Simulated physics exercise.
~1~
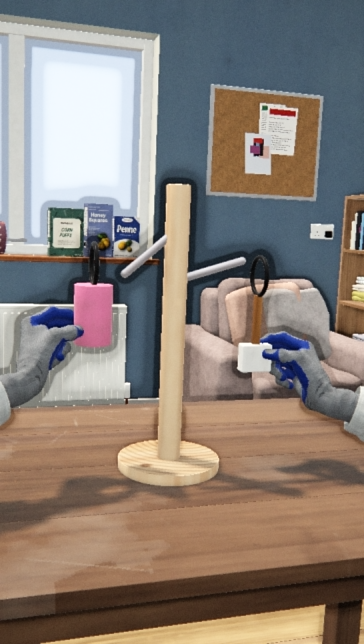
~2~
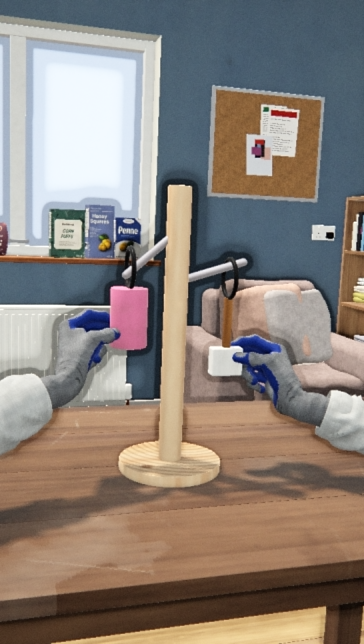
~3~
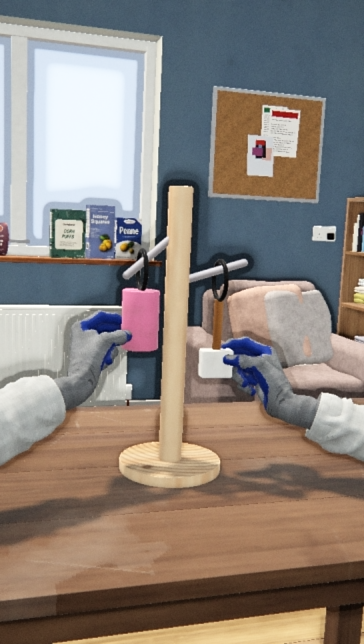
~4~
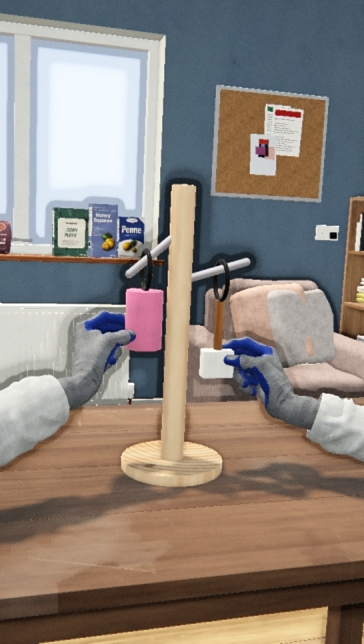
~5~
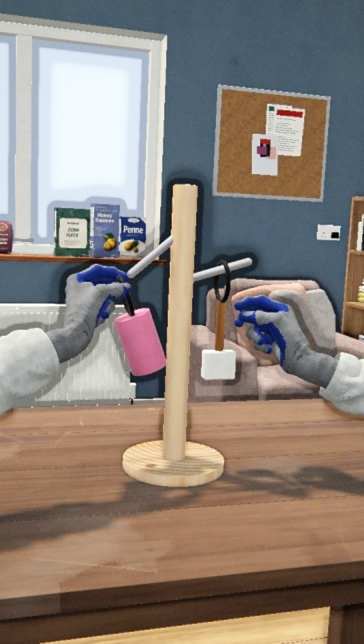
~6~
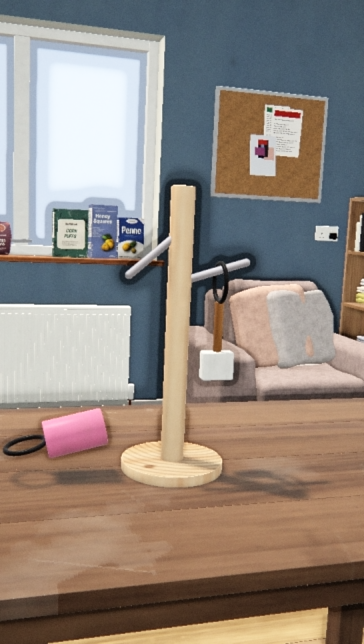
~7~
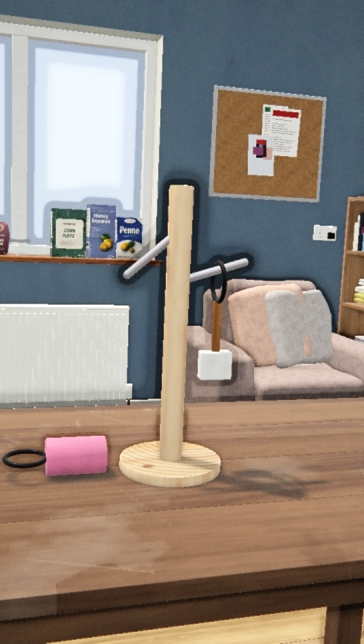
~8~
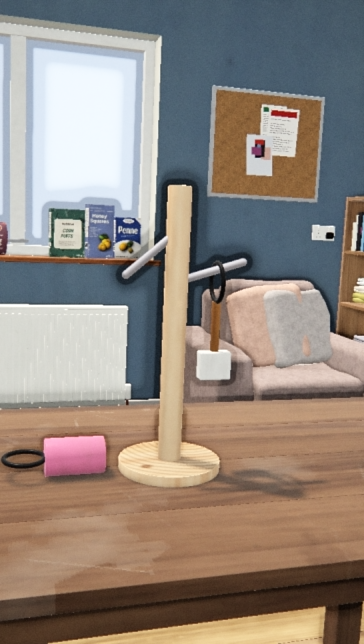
At the start, two gloved hands hold a pink lantern on the left and a white brush on the right, on either side of a wooden peg stand on a table. The hands carry both inward until their black loops meet the stand's slanting pegs. They pause there briefly, then let go and draw back. The lantern tilts and drops from the left side, while the brush stays hanging on the right peg. The lantern lands on the table and settles on its side left of the stand, with the brush still hooked.
